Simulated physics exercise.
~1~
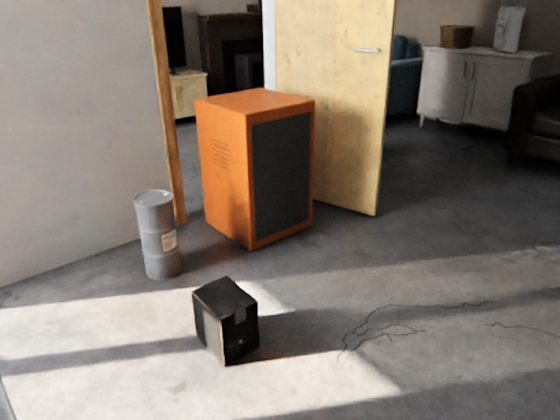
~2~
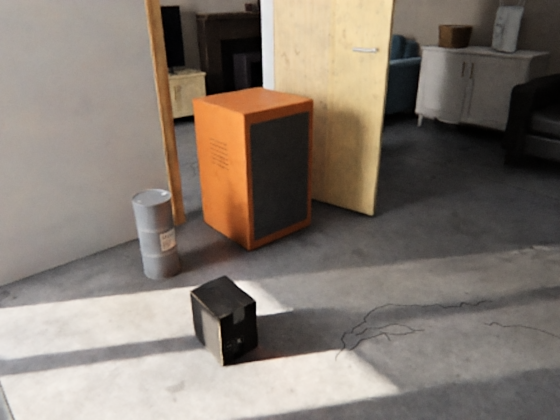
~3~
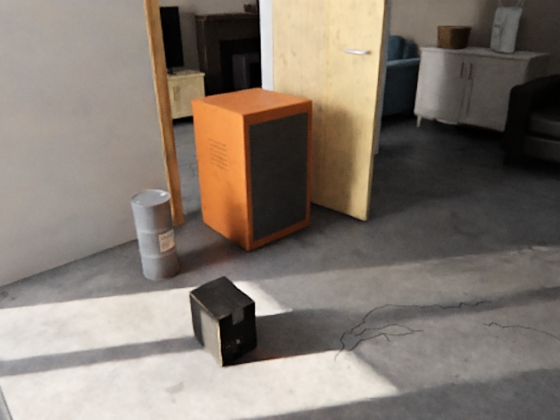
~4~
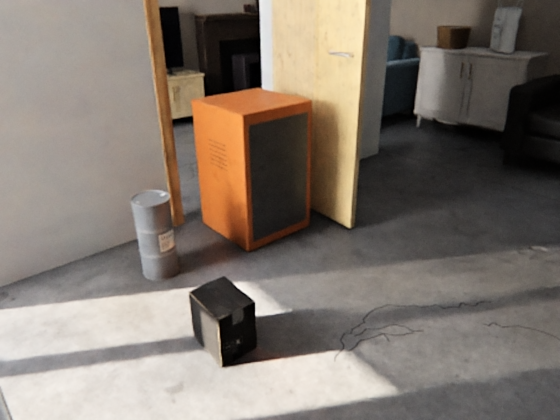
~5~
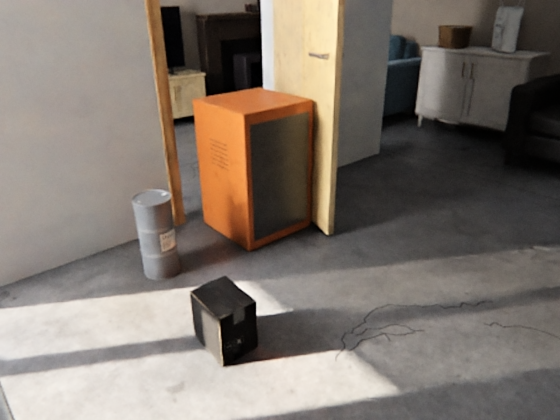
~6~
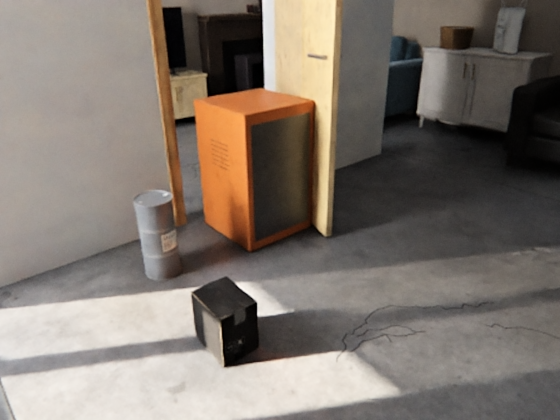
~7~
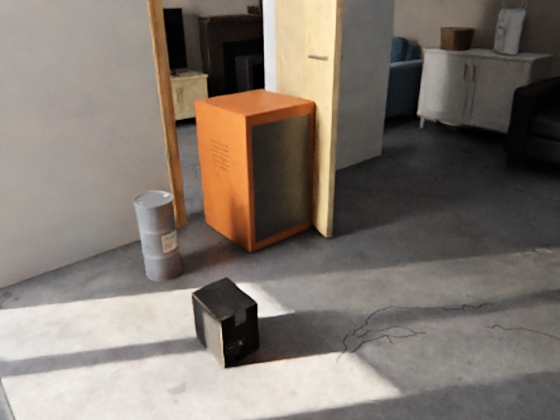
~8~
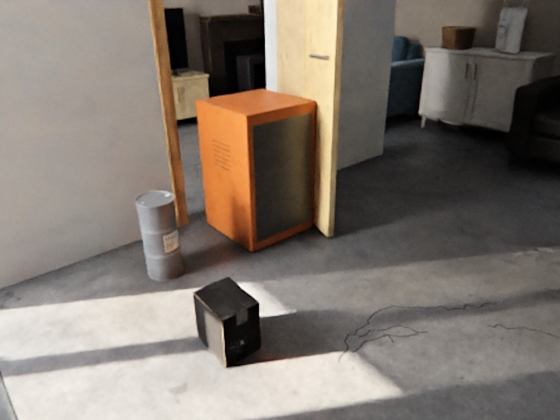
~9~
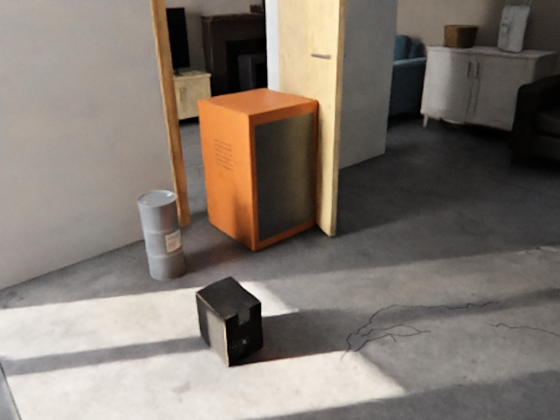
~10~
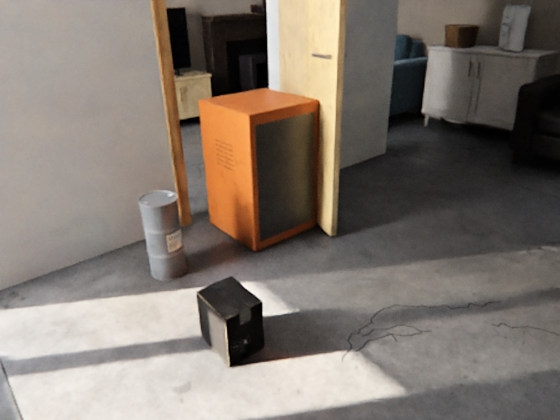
At the start, a pale wooden door stands wide open behind an orange, box-like appliance with a dark front, while a grey canister and a small black parcel sit on the concrete floor nearby. The door begins to swing toward the left, its face narrowing from view as its free edge draws closer to the appliance. It keeps turning until it meets the right side of the orange appliance, and there it stops, well short of closing. The appliance, canister and parcel all stay where they are. The view sways slightly, and the door remains at rest, blocked and still open.
